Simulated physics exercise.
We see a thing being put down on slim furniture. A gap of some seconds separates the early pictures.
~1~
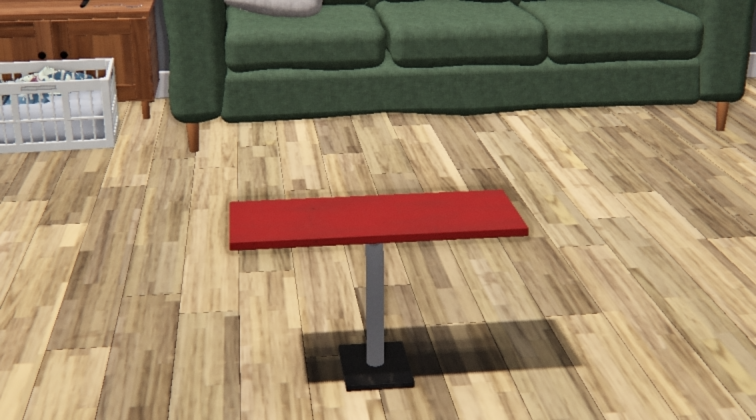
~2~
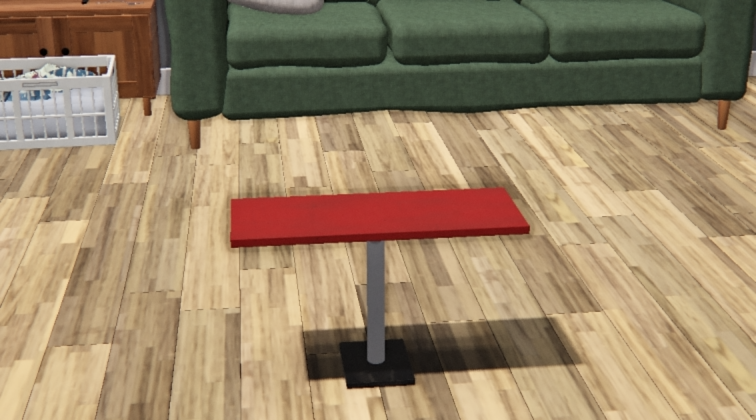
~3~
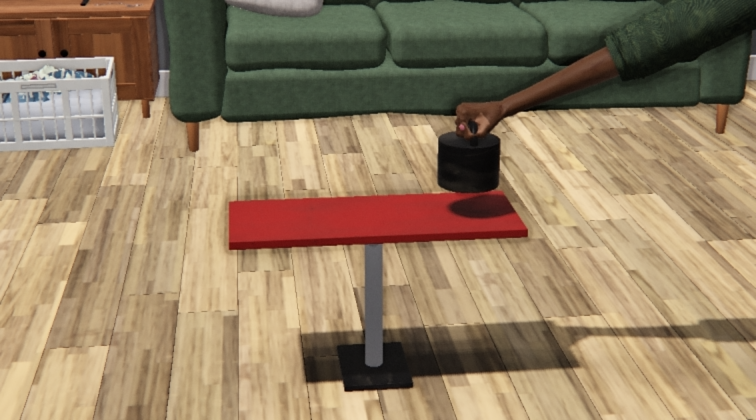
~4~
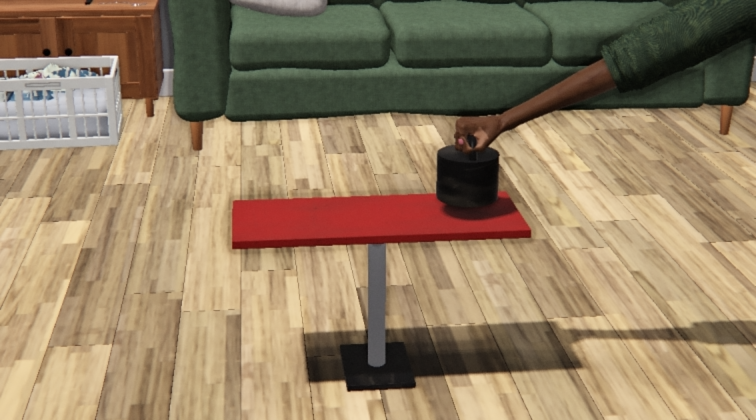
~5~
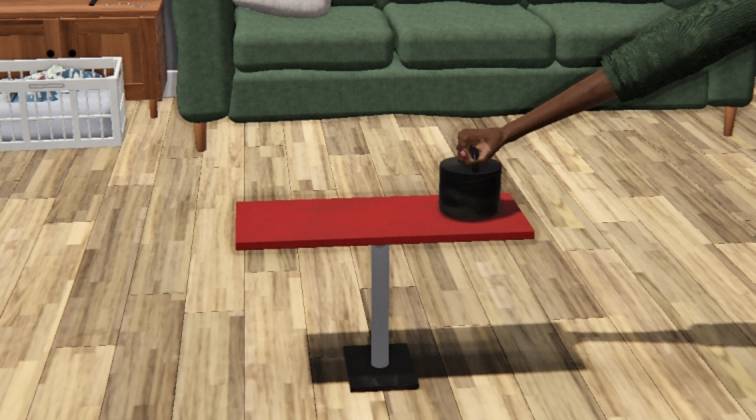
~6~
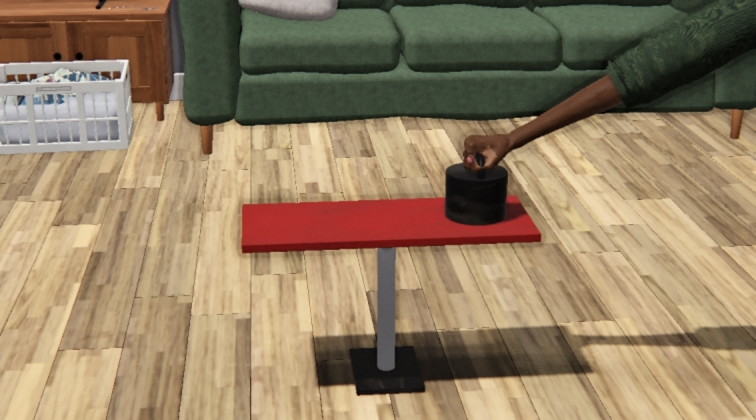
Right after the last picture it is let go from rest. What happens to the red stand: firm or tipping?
Outcome: The red stand goes over.
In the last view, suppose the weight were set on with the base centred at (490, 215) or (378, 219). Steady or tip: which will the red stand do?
The red stand goes over; stands fast.
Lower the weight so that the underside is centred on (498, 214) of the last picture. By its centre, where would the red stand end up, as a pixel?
It comes to rest close to (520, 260).
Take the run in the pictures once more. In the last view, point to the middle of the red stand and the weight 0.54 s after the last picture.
The first one is at (510, 254) and the second one is at (586, 304).
Then, 0.40 s on from there, red stand turned 23° from its first pose near (449, 220).
Then, 0.54 s on from there, red stand turned 53° from its first pose near (510, 254).
In the end, the red stand overbalances, near (476, 262).
